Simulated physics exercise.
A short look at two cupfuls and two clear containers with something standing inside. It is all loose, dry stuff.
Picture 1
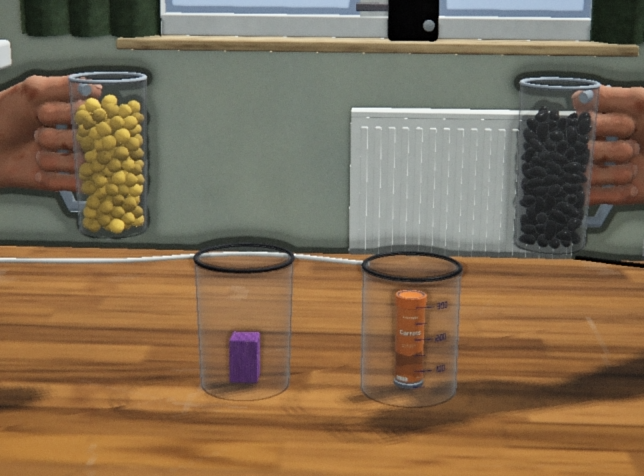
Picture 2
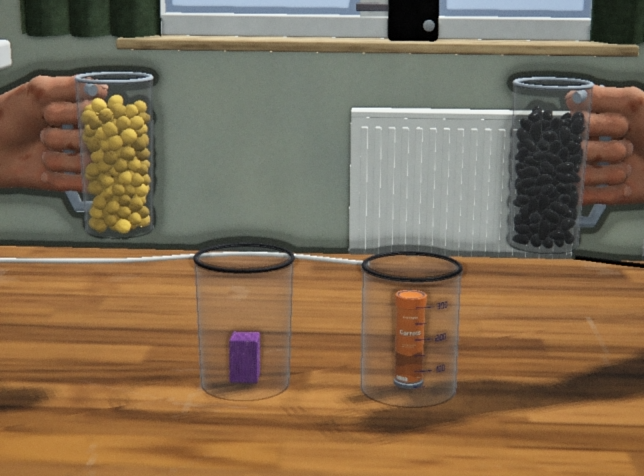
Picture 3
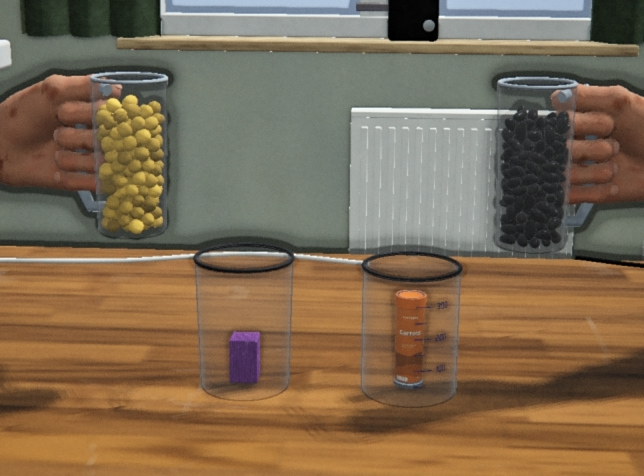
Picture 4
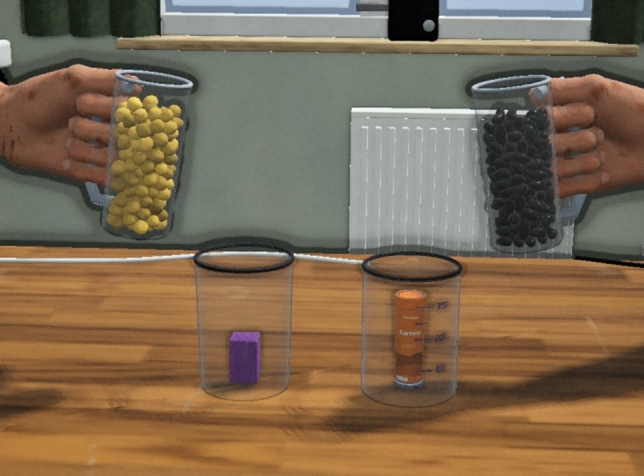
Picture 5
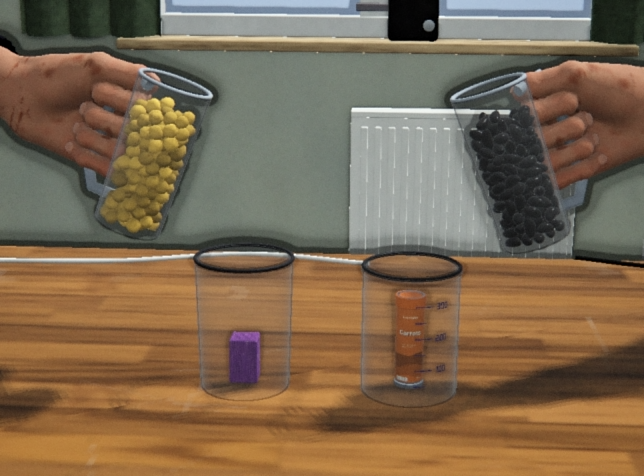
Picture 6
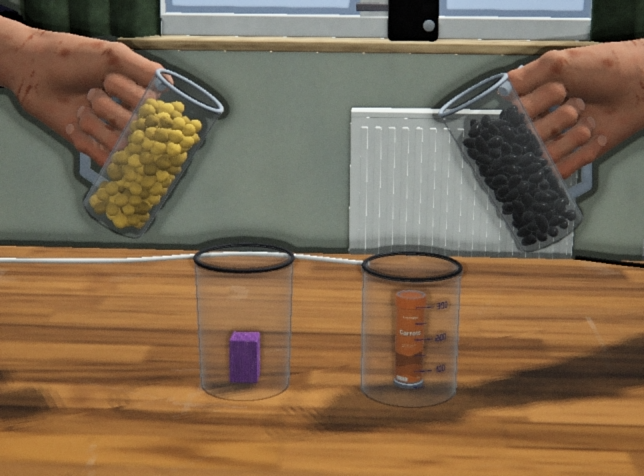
To begin with, two hands hold upright clear cups, yellow balls on the left and black beans on the right, above two clear containers holding a purple block and an orange cylinder. The hands move the cups inward toward each other, then tilt them steadily inward, while the objects below stay still.
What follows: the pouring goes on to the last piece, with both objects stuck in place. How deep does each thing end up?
On the left it gets buried, on the right it still sticks out.
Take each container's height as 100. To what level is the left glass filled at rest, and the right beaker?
Left about 60, right about 60.
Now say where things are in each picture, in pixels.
Small block in the left glass at (245, 357), reaching about a third of the way up; left cup at (111, 155), nearly full of puffed corn balls; small tin in the right beaker at (410, 339), reaching well over half way up; right cup at (555, 166), three quarters full of black beans, in the first frame.
Left cup at (117, 155), upright; right cup at (548, 166), upright, in the second frame.
Left cup at (131, 155), upright; right cup at (534, 165), upright, in the third frame.
Left cup at (145, 156), tipped 9°; right cup at (519, 165), tipped 9°, in the fourth frame.
Left cup at (151, 156), tipped 20°; right cup at (513, 165), tipped 20°, in the fifth frame.
Small block in the left glass at (245, 357); left cup at (151, 156), tipped 32°; small tin in the right beaker at (410, 339); right cup at (513, 165), tipped 32°, in the sixth frame.
Then, 0.61 s past the last view, left glass empty, all of its cupful still in the cup; right beaker empty, all of its cupful still in the cup.
Then, 1.15 s past the last view, left glass nearly empty, most of its cupful still in the cup; right beaker nearly empty, most of its cupful still in the cup.
Then, 1.61 s past the last view, left glass half full, none of its cupful still in the cup; right beaker half full, none of its cupful still in the cup.
Finally, left glass two thirds full (surface near (245, 306)), nothing beside it; right beaker two thirds full (surface near (411, 312)), one piece on the table; the left thing is covered; the right thing is still showing.
